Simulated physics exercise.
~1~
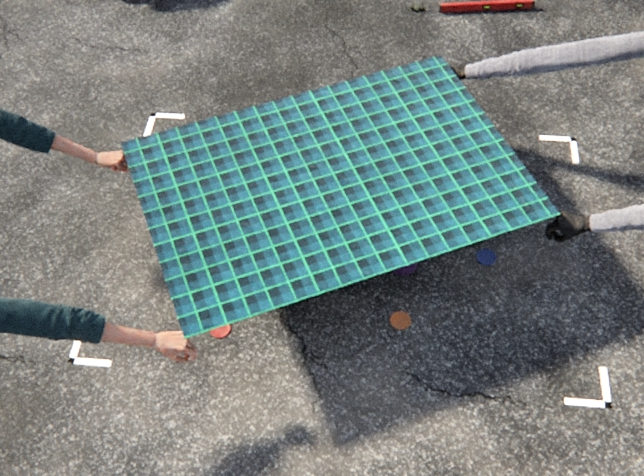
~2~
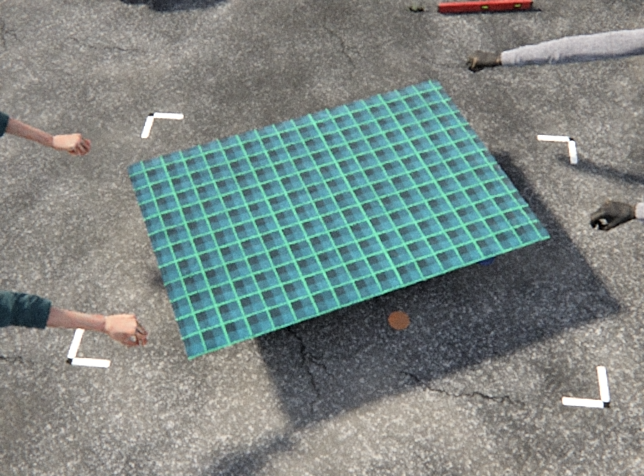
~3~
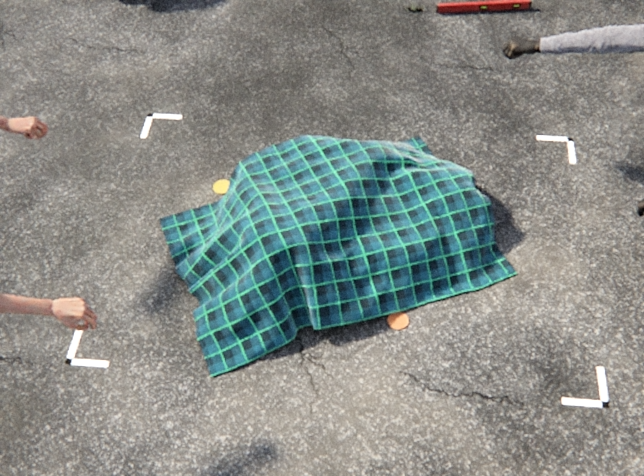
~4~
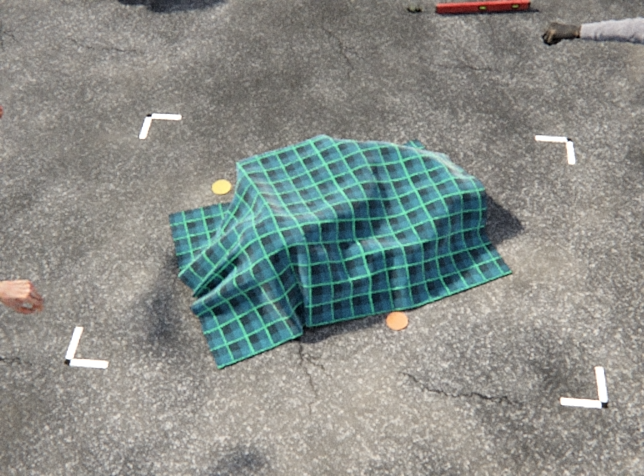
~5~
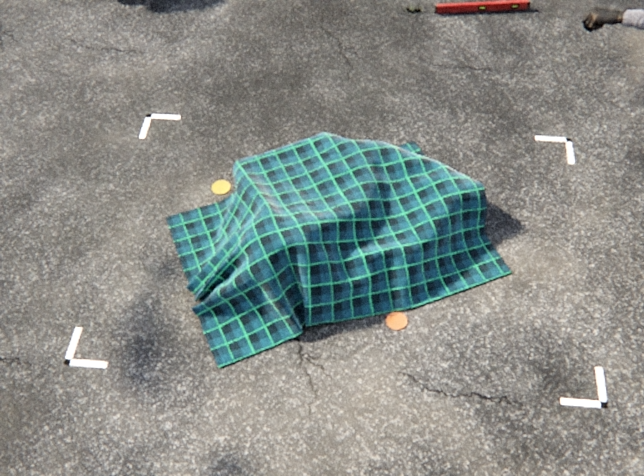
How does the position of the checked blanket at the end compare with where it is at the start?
At the start it is held stretched out flat above the ground by four hands. By the end it has dropped lower and lies draped in a creased heap over the things beneath it.
